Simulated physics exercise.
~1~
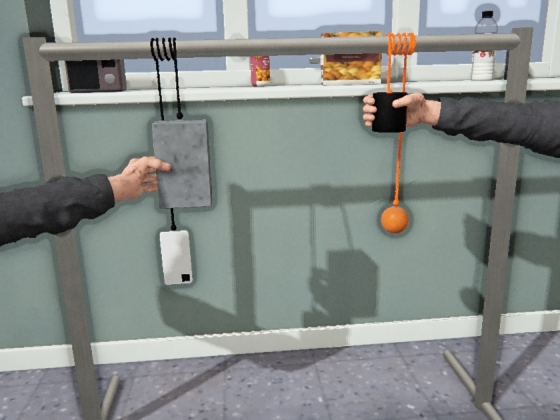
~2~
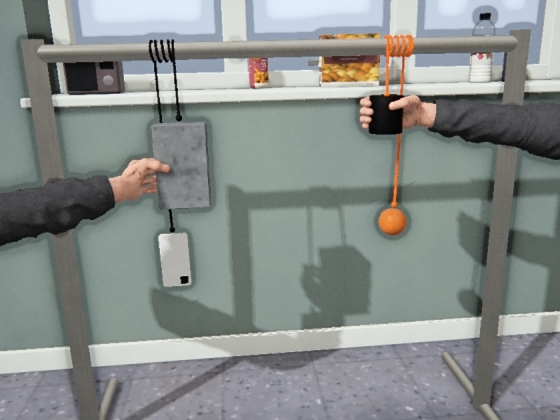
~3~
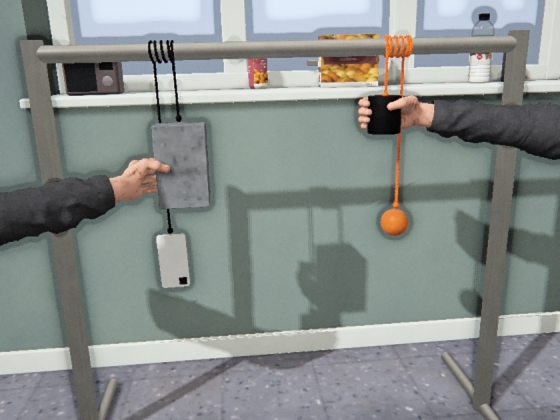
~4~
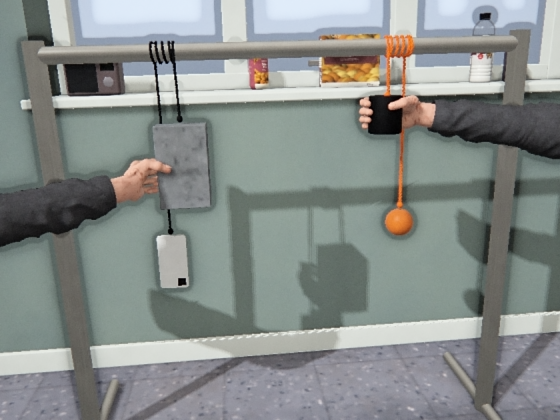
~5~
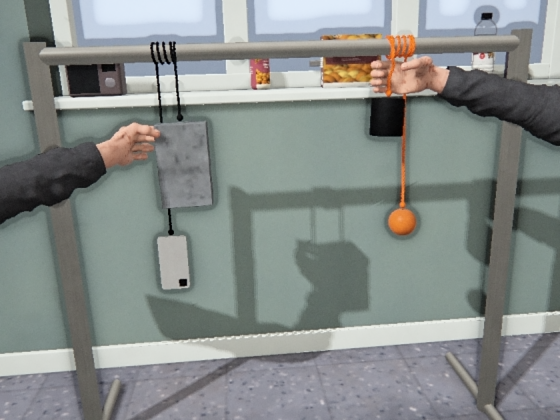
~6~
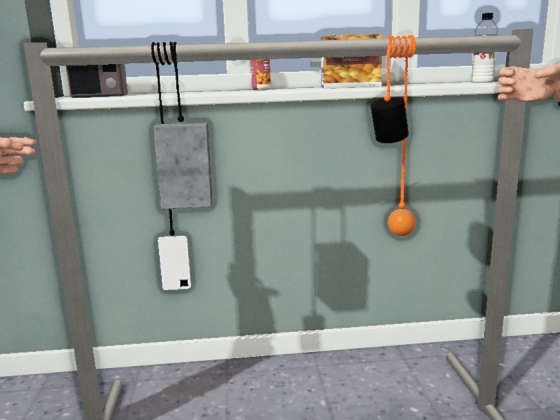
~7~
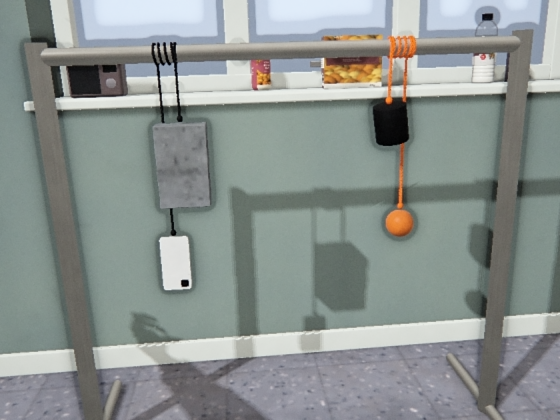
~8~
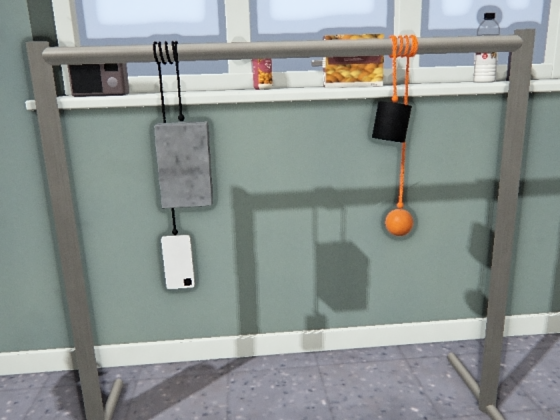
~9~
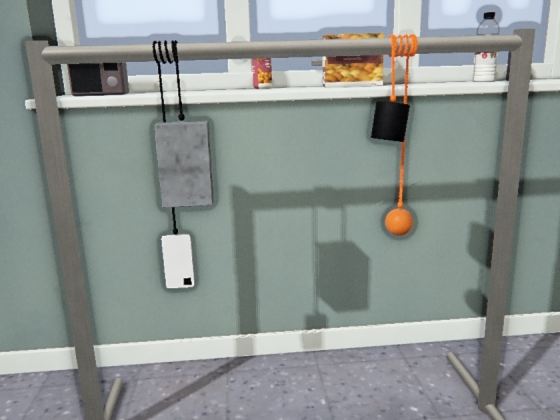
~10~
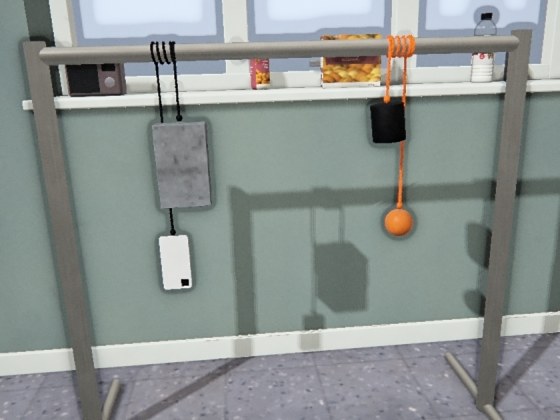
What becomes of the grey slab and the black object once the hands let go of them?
The grey slab keeps its height, and the black object stays hanging on the orange cord, so both remain off the floor.
